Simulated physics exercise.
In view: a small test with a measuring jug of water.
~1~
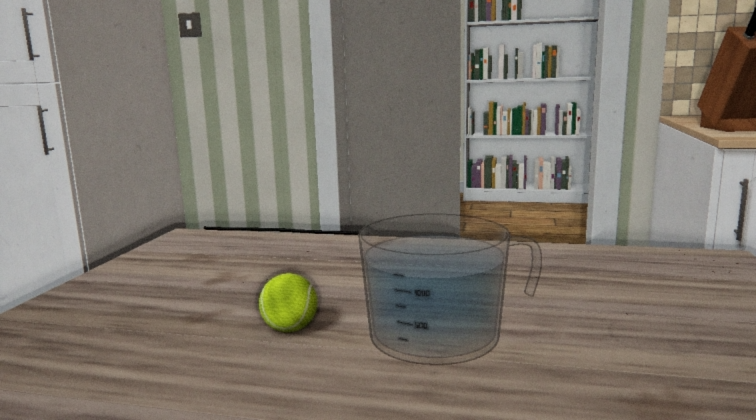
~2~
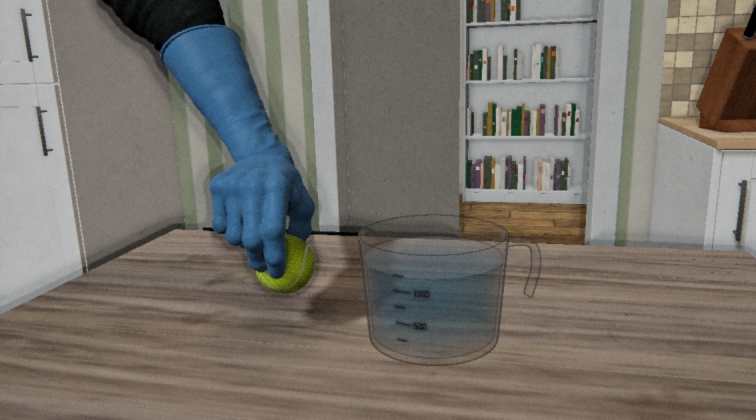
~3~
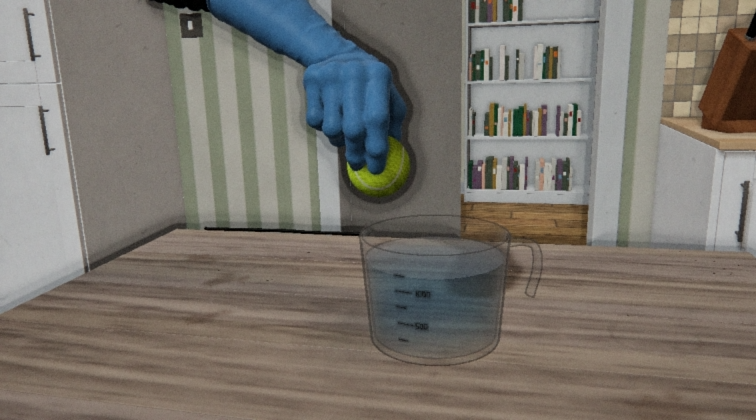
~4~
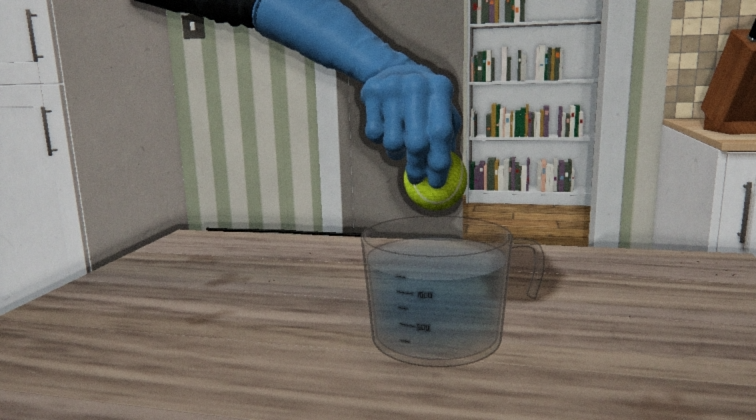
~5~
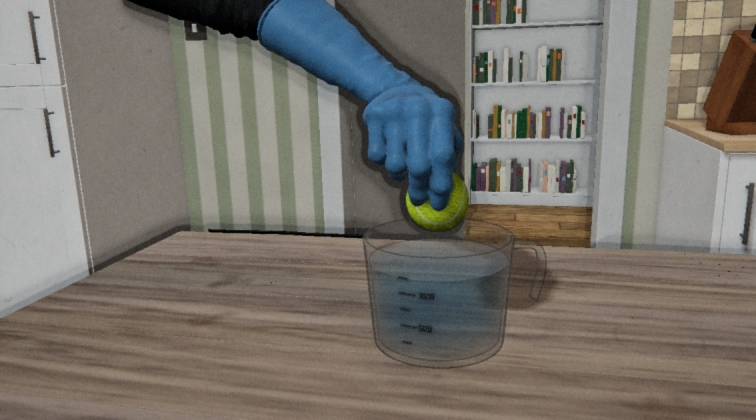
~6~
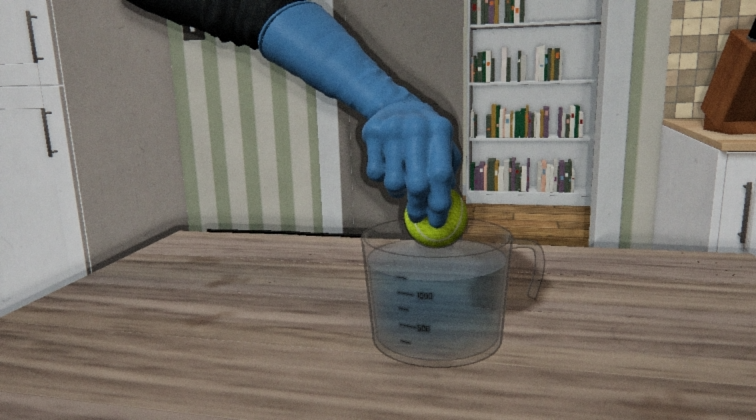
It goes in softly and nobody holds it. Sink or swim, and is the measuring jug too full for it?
In the water it bobs on top. The measuring jug keeps it all in.
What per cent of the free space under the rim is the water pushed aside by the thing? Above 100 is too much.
I make it 10 per cent.
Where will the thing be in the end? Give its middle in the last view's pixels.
Near (436, 251).
Shortly, the tennis ball enters the water; the measuring jug is about three quarters full.
Then, the tennis ball comes up again; the measuring jug is about three quarters full.
At the finish, the tennis ball bobs at the top; the measuring jug is about three quarters full; no mess.
